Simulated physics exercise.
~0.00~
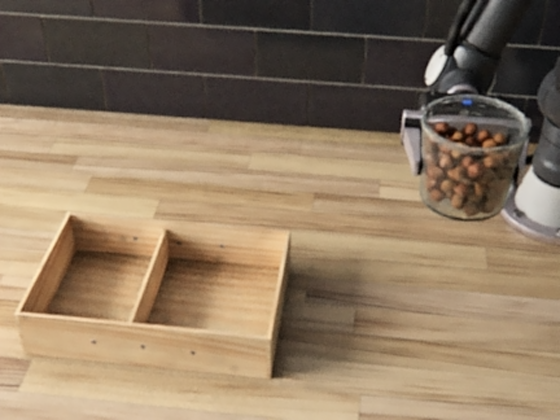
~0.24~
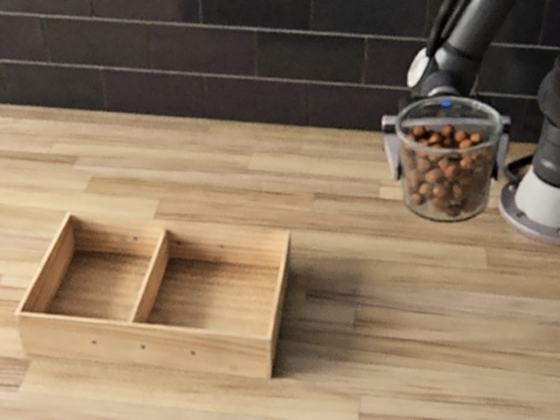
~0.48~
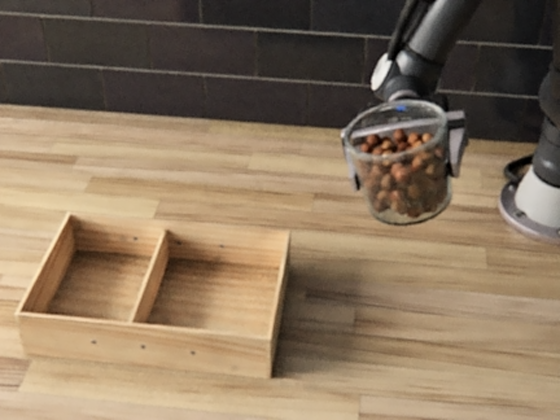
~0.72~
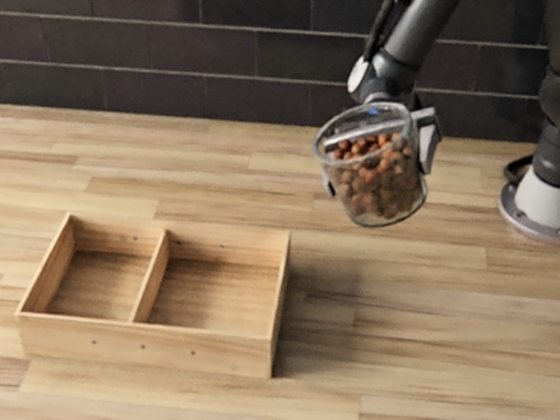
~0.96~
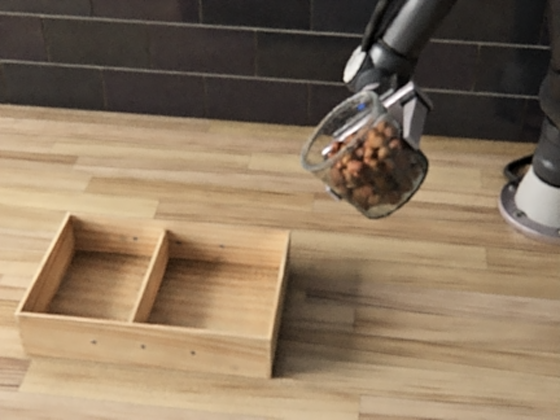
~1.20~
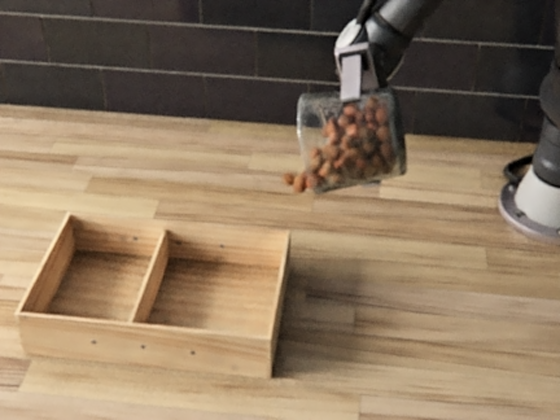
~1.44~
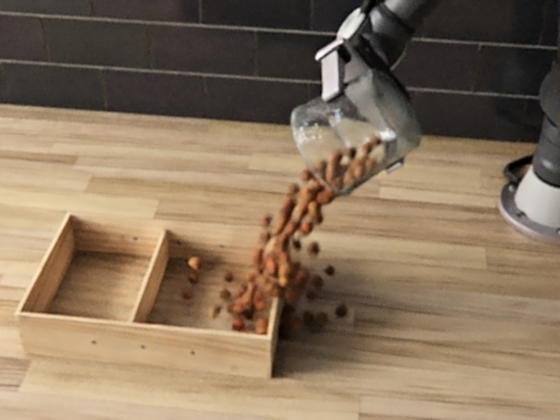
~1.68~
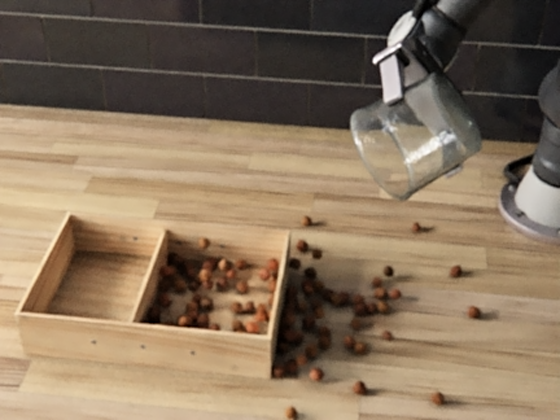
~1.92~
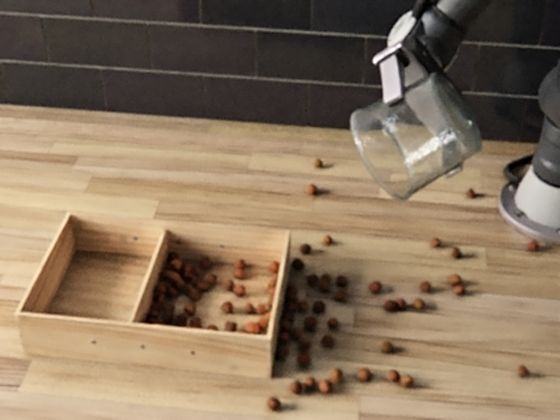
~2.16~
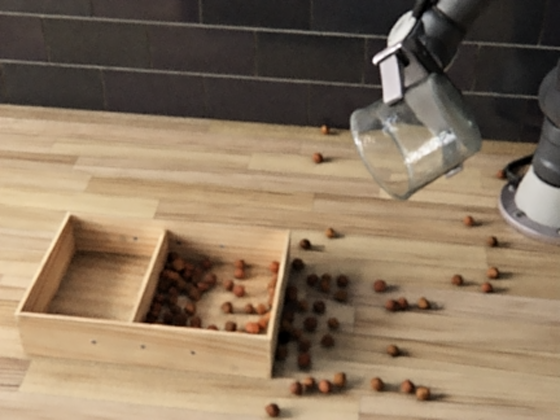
A pale wooden tabletop against a dark tiled wall is seen from slightly above. An open wooden box with two compartments stands at the left, while a dark robot arm at the right holds a clear cup of reddish-brown hazelnuts. The arm carries the cup left, tilting it steadily toward the box until a few nuts slip over the rim. It tips further and the nuts pour down around the box's right edge, then the emptied cup draws back to the right. Many nuts rest in the right compartment, the left one stays empty, and many others lie scattered across the table.
